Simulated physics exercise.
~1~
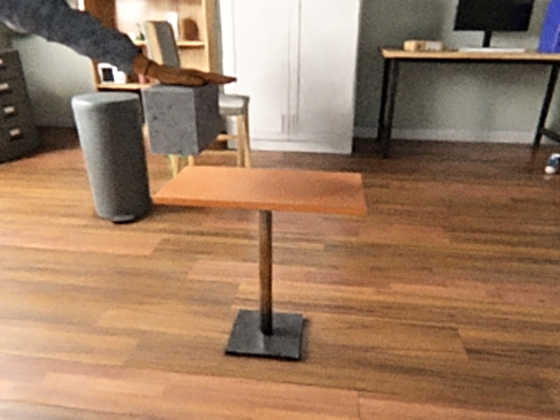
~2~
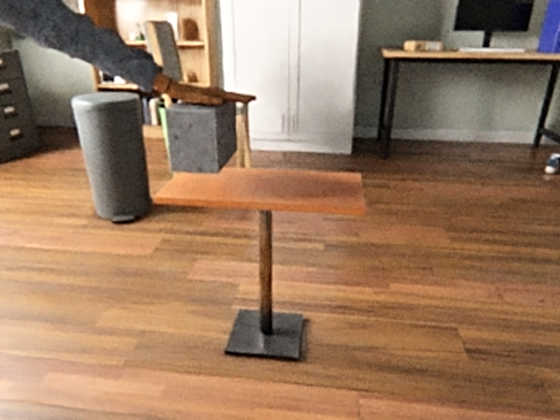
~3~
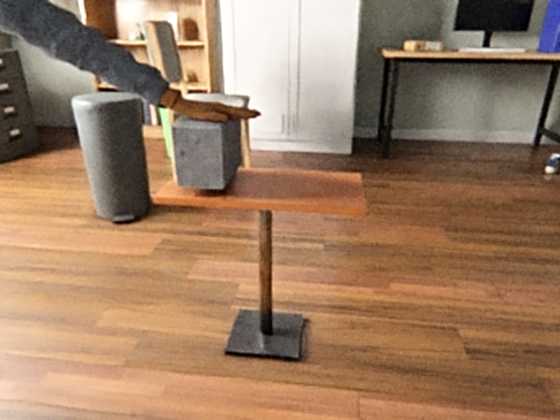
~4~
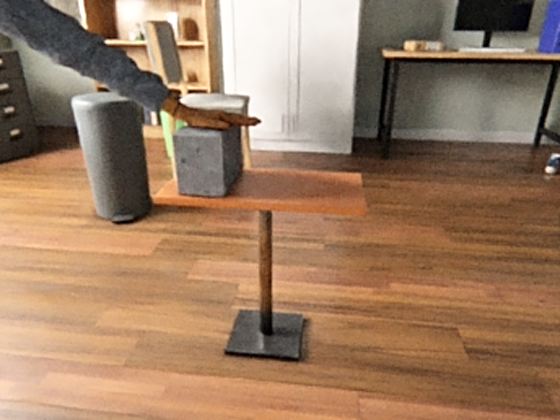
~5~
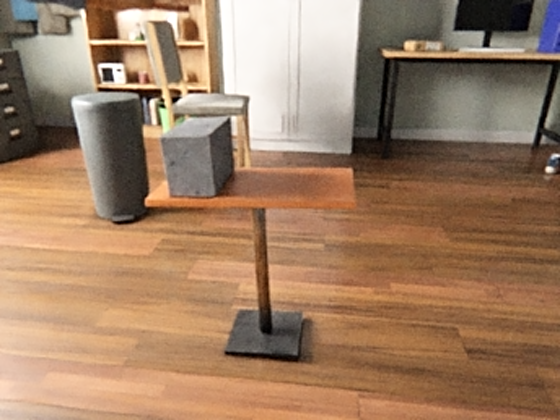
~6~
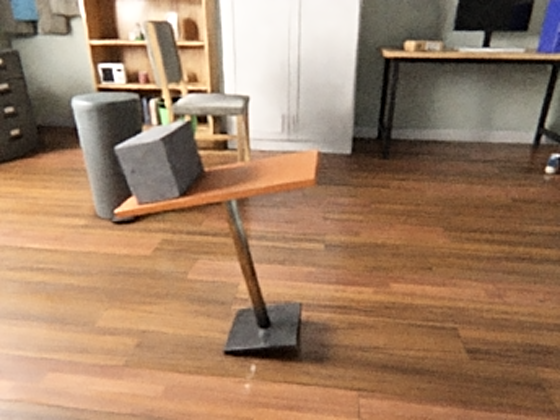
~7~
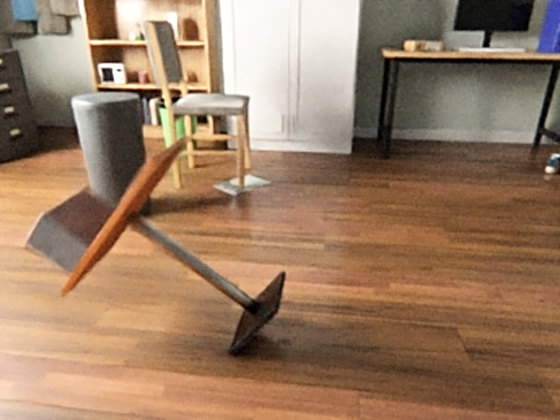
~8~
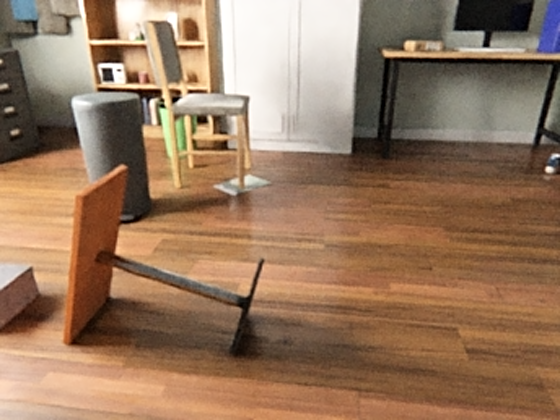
An orange table tips over to the left after a hand sets a gray block near its edge.
